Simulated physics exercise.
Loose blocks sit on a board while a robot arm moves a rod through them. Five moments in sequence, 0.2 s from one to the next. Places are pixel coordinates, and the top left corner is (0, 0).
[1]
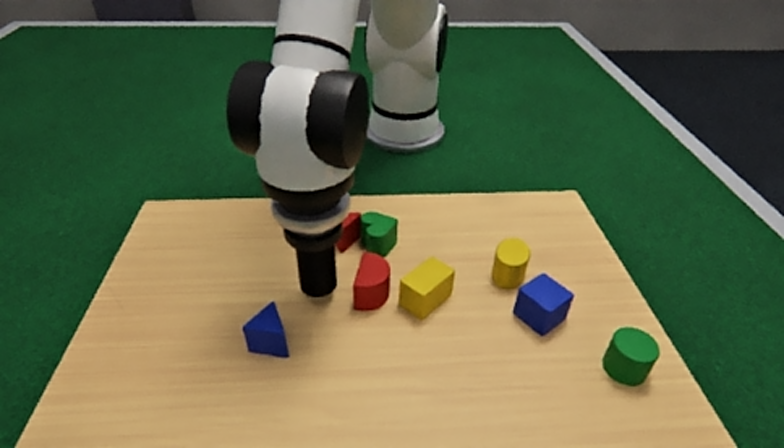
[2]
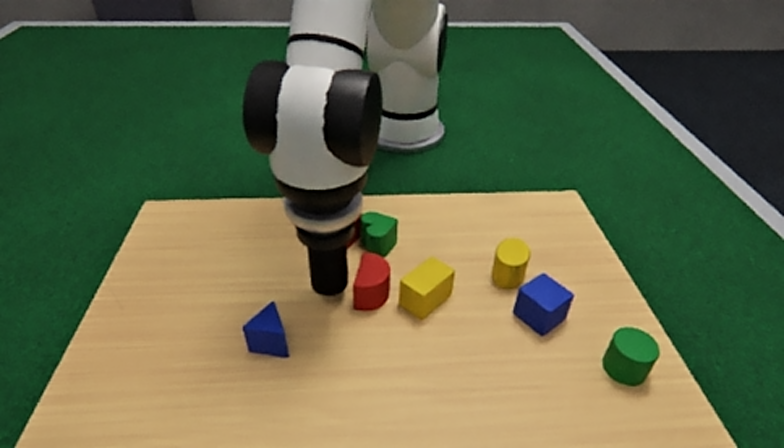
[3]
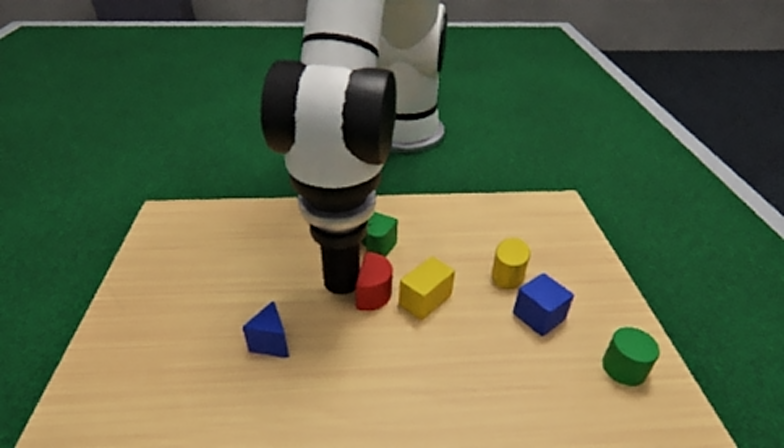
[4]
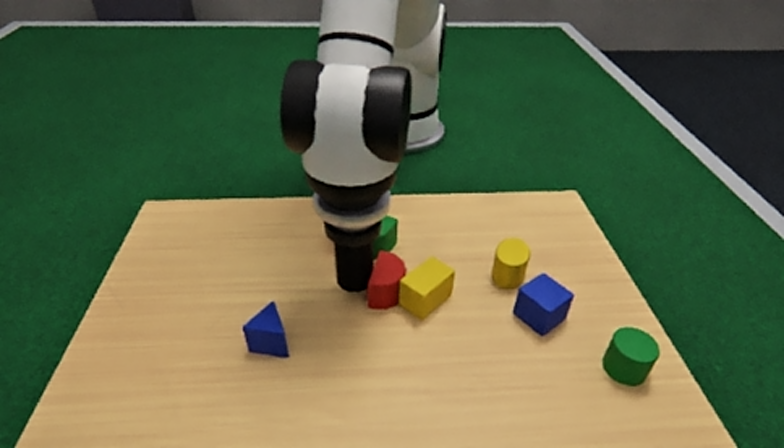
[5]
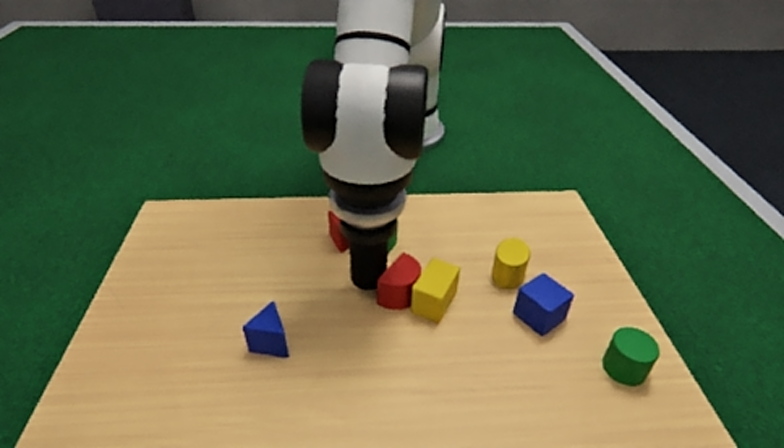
A robot arm lowers a black rod onto a board of scattered colored blocks and slides it a short way right, toward a red half-round block. The rod meets the red block and nudges it right against the yellow oblong block, which shifts and turns slightly.
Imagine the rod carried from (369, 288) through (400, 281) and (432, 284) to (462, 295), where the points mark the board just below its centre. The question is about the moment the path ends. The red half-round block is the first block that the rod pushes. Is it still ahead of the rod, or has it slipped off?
It keeps leading.
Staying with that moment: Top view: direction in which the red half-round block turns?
From the top, the block rotates clockwise.
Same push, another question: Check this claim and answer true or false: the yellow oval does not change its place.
It is true.
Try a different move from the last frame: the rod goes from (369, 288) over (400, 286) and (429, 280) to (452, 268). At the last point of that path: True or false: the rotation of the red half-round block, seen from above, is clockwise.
My answer: True.
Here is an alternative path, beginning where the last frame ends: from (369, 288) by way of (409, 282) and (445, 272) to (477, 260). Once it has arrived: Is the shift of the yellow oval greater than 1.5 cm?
No, it doesn't check out.
The first path, step by step. One third of the way, rod at (402, 271); red half-round block at (429, 272), turned 15° clockwise; yellow oblong block at (463, 282).
Two thirds of the way, rod at (433, 274); red half-round block at (458, 278), turned 30° clockwise; yellow oblong block at (491, 292).
At the end, rod at (464, 285); green heart-shaped block in place; red half-round block at (479, 295), turned 40° clockwise; yellow oblong block at (519, 310), turned 15° anticlockwise; yellow oval in place; blue square at (563, 295), turned 15° anticlockwise.
